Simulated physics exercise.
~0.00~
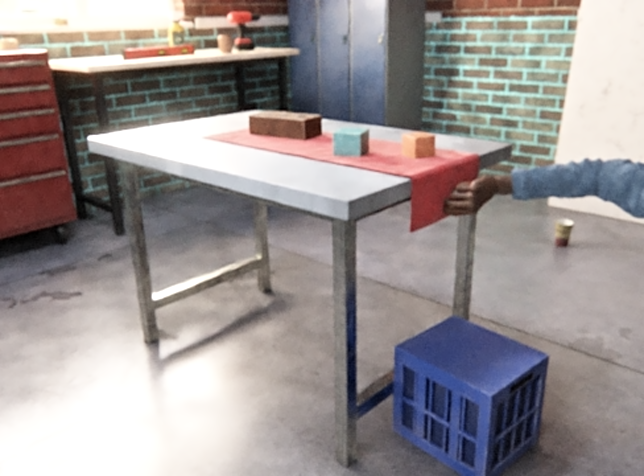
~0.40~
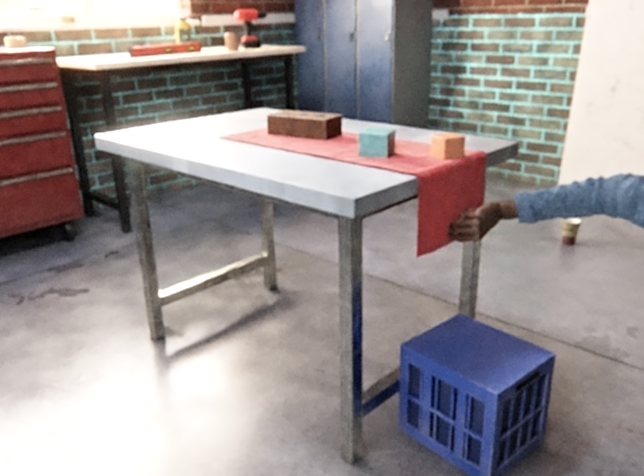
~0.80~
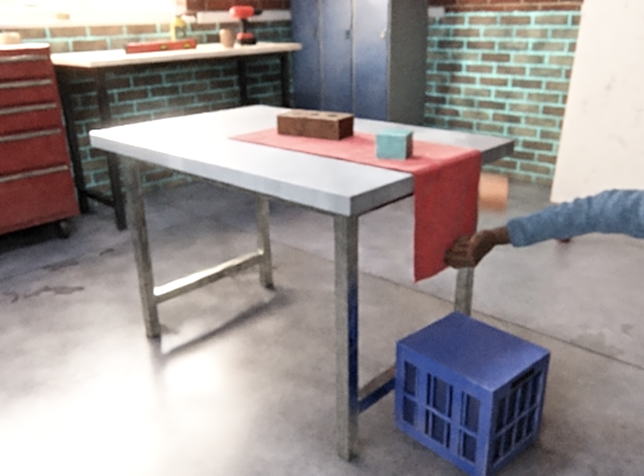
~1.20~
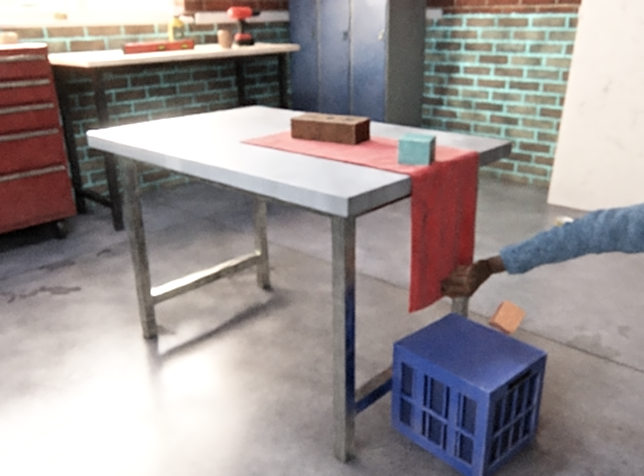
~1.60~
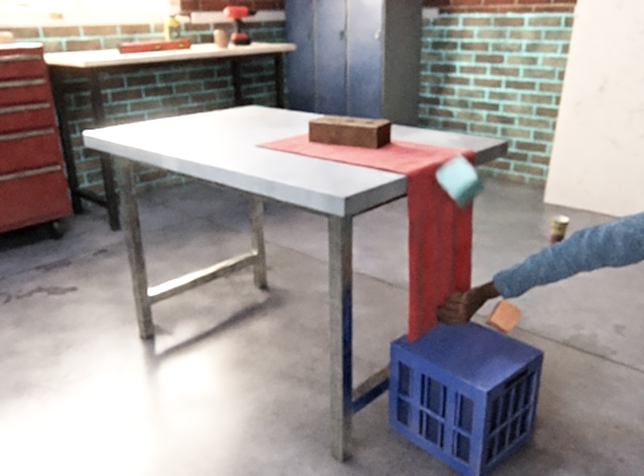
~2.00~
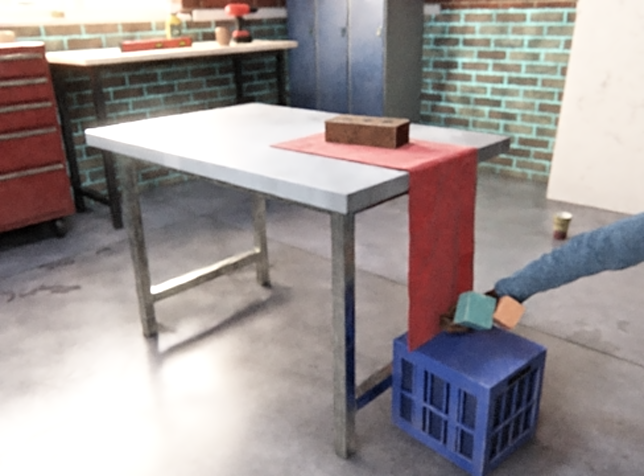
A hand pulled the hanging end of a red cloth steadily down the side of a workbench until it reached a blue crate, and the orange block, then the turquoise one, dropped off the edge, while the brick stayed on the table.
